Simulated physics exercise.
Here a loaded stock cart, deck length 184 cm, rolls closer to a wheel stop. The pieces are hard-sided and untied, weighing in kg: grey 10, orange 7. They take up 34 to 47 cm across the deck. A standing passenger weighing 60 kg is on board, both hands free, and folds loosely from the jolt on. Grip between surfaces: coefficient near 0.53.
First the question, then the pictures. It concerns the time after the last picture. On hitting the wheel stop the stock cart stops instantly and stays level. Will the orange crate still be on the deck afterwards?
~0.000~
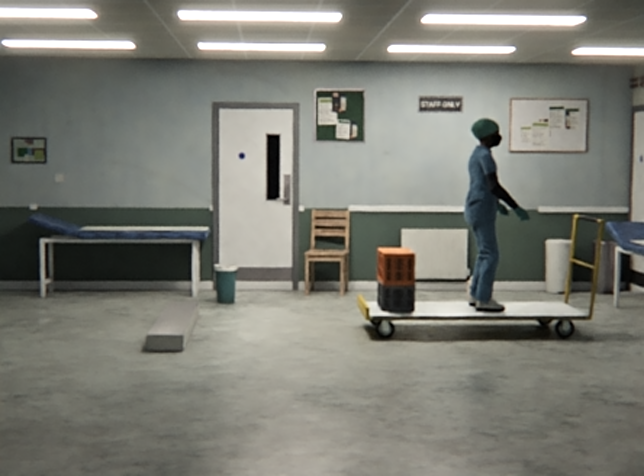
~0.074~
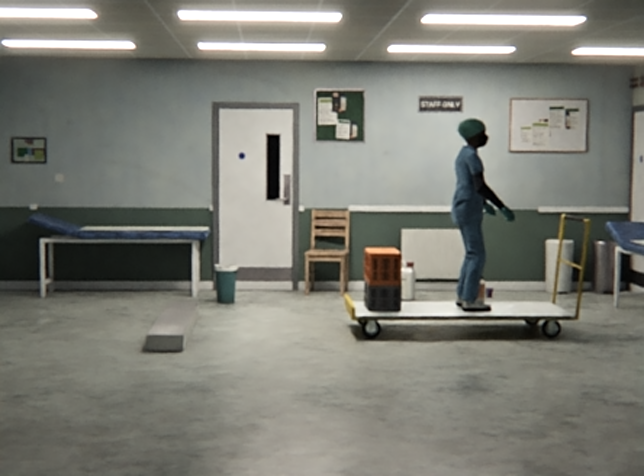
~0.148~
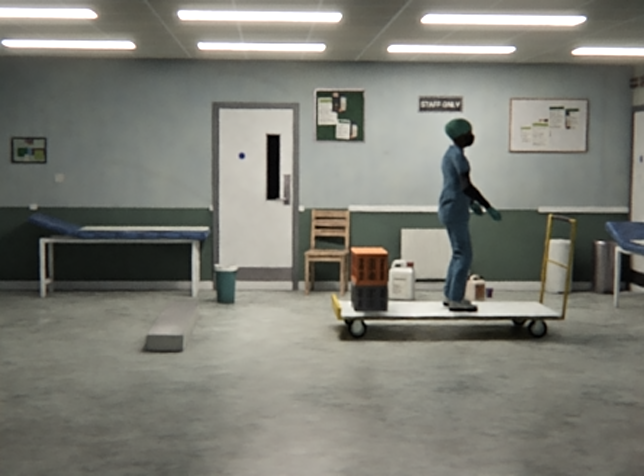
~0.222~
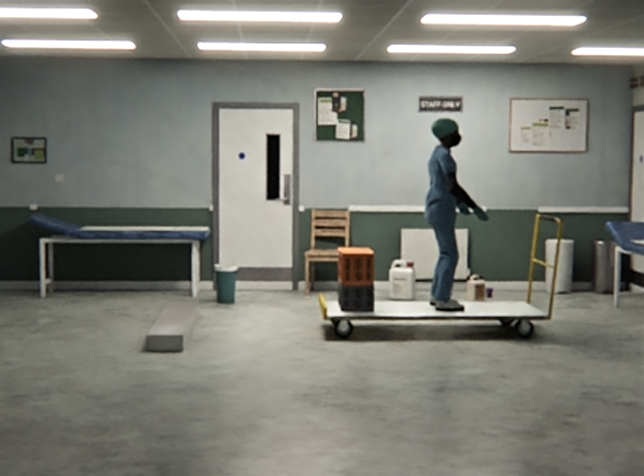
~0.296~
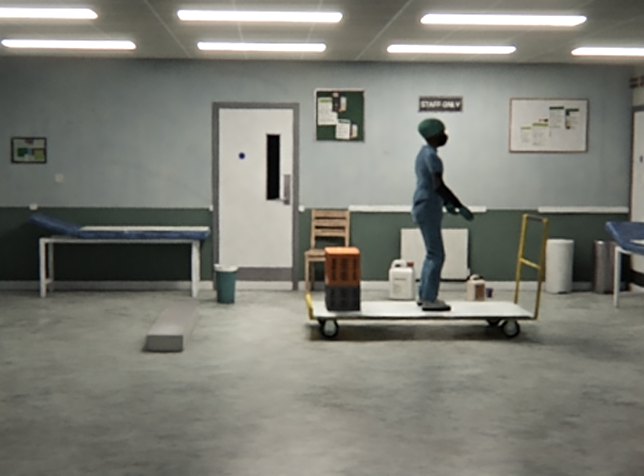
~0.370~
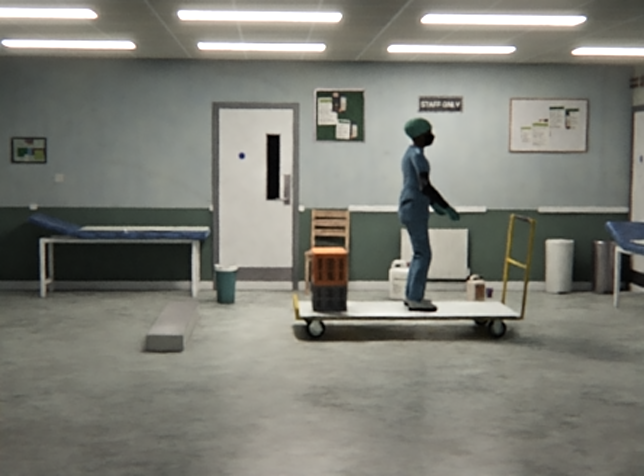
No.
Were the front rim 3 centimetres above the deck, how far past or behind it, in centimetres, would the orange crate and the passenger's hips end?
The orange item would end 40 cm past the front rim, while the hips end 20 cm behind it.
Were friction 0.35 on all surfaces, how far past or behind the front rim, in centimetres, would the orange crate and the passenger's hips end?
In that case the orange load finishes 70 cm past the rim, with the hips 40 cm behind.
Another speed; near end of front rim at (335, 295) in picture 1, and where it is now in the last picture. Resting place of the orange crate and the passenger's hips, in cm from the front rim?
Rest points: Orange at 10 cm behind, hips at 60 cm behind.
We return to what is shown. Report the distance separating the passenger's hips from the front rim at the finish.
The hips end up about 20 cm behind the front rim.
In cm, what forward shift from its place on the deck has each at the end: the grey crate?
About: Grey 10.
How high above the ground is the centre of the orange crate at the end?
15 cm.
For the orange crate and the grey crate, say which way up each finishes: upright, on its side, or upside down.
At rest: Orange upside down, grey upright.
After 0.99 s the deck stops.
After 1.24 s the orange crate is 4 cm behind the rim, tilted 10°, near (186, 266) in the last picture's view.
After 1.54 s the orange crate is 12 cm past the rim, tilted 75°, near (167, 281) in the last picture's view.
After 1.99 s the orange crate is 38 cm past the rim, tilted 180°, near (137, 315) in the last picture's view.
At rest, 2.8 s, past the rim, orange crate; behind it, grey crate and the passenger's hips.
